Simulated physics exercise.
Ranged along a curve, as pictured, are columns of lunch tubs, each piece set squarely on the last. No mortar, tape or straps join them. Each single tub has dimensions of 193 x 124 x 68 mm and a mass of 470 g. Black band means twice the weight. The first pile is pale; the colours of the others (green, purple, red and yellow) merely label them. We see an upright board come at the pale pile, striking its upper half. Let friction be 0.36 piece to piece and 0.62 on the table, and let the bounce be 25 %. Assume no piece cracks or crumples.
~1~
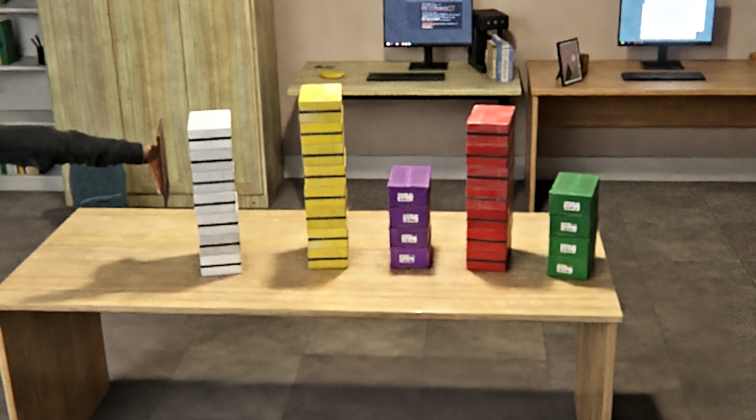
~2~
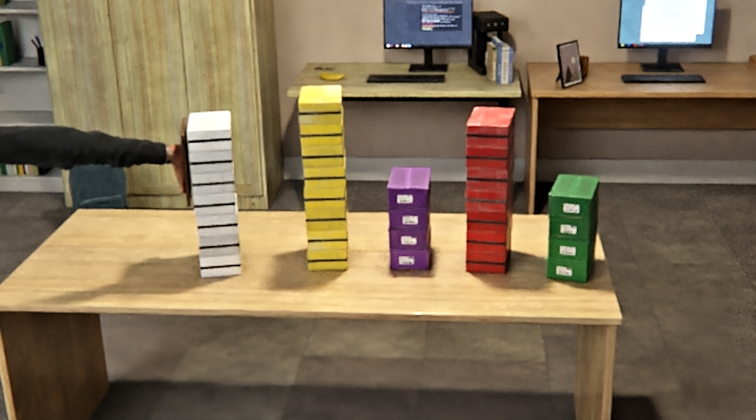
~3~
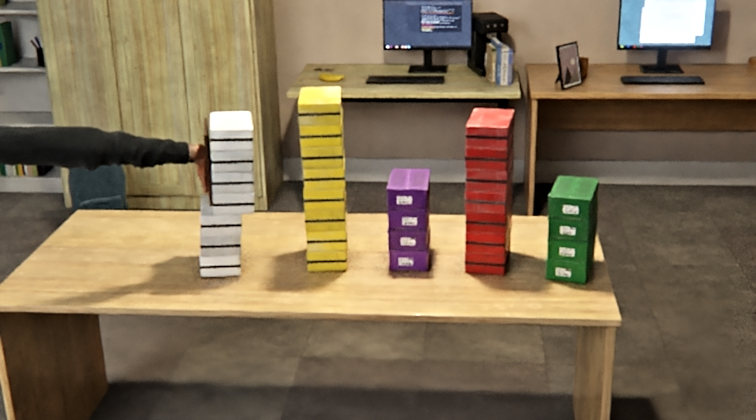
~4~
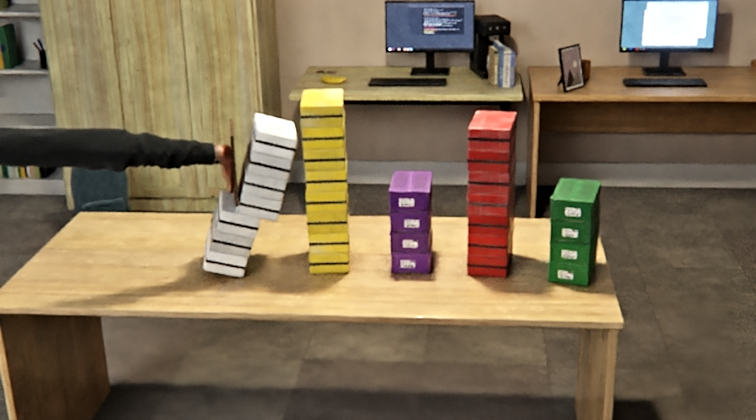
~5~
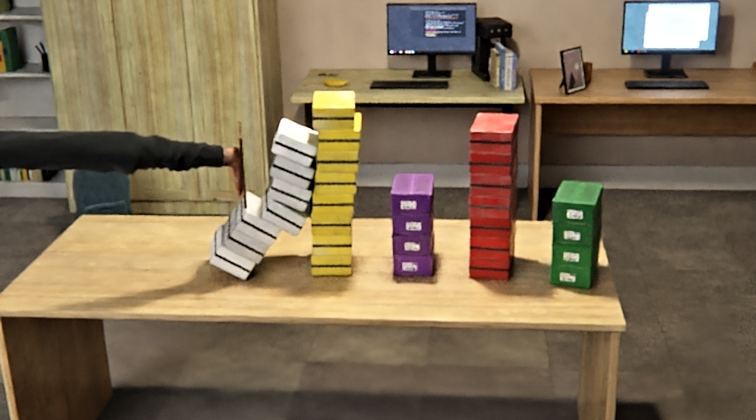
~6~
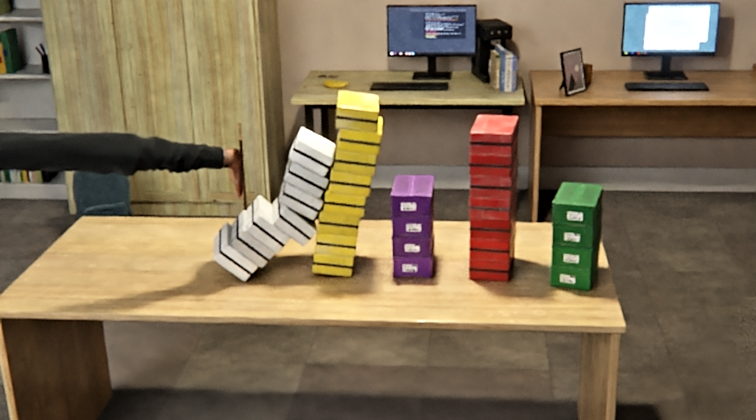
On a wooden table in an office, an arm pushed an upright board rightward into a tall white stack, which buckled and leaned against the yellow stack, tilting it toward the unmoved purple one.
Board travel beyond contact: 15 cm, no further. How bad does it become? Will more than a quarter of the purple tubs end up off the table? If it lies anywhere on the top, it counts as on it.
No.
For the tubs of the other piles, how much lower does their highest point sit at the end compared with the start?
About 25 cm.
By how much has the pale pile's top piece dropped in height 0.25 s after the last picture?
14 cm.
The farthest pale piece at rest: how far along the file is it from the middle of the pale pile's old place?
Distance along: Near 44 cm.
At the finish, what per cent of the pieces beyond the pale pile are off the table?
Something close to 25 percent of them.
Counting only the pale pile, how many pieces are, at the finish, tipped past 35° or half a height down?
7 of them.
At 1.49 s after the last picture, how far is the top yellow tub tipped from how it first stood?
Tilt from start: Approx. 90 degrees.
Then, 0.25 s later than the last frame, 7 of the pale pile down; none of the 4 purple tubs off the table (0 of 23 in all colours); top purple tub moved 57 mm; top yellow tub tilted 30°, 58 mm lower.
Then, 0.83 s later than the last frame, 7 of the pale pile down; none of the 4 purple tubs off the table (0 of 23 in all colours); top purple tub tilted 22°; top yellow tub tilted 35°, 21 cm lower.
Then, 1.49 s later than the last frame, 7 of the pale pile down; none of the 4 purple tubs off the table (5 of 23 in all colours); top purple tub on its side; top green tub upside down.
When it is over, 7 of the pale pile down; none of the 4 purple tubs off the table (6 of 23 in all colours); top purple tub on its side; top green tub upside down. That is 0 per cent. In pixels of the last frame, middles, top purple tub near (478, 225).
